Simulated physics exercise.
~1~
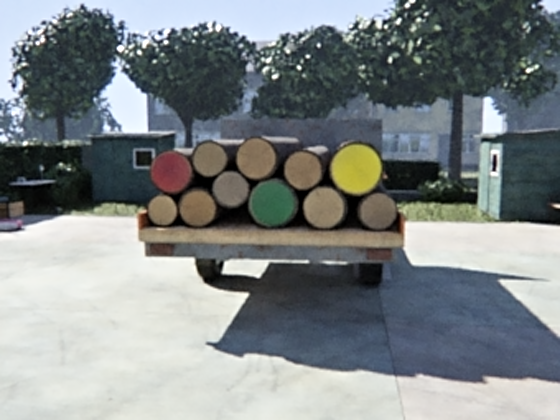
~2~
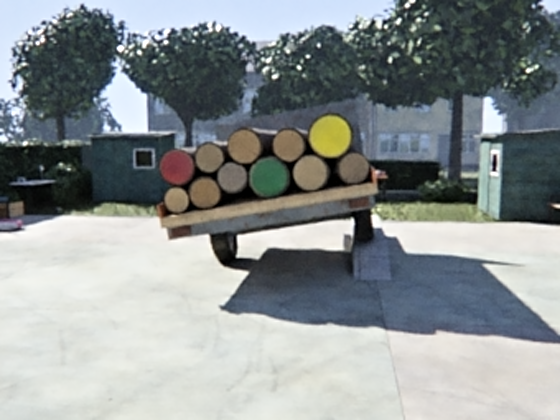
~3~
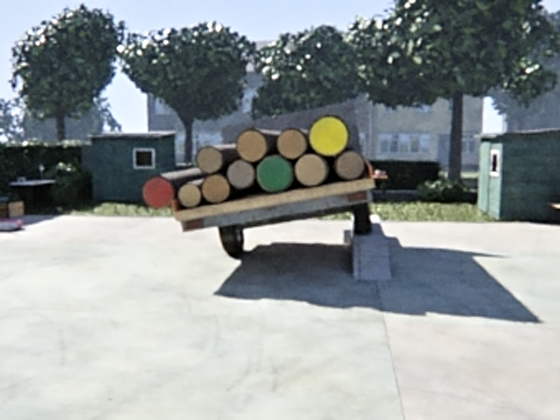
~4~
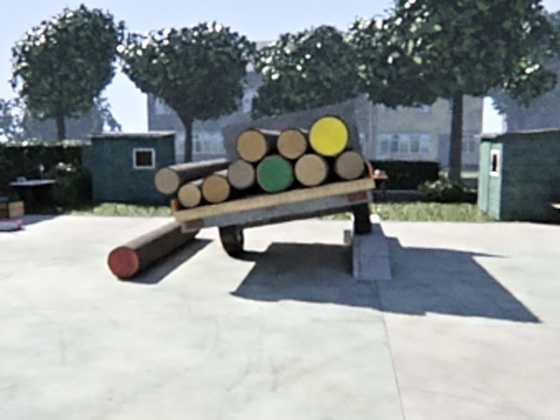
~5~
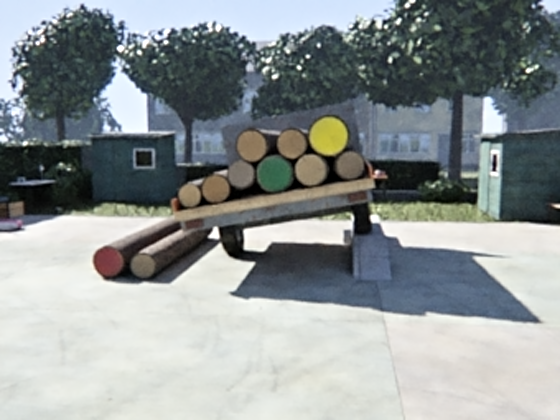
The clip opens on a flat trailer stacked with logs in a paved yard, one log end painted red, one yellow and one green, with trees and small green sheds behind. The trailer moves away and its right wheel climbs onto a raised kerb, tilting the deck down to the left. As it stops, still leaning, the red log rolls over the left edge and drops to the ground. A plain log follows it down and comes to rest beside it. At the end, both lie on the left, while the yellow and green logs remain aboard the tilted trailer.
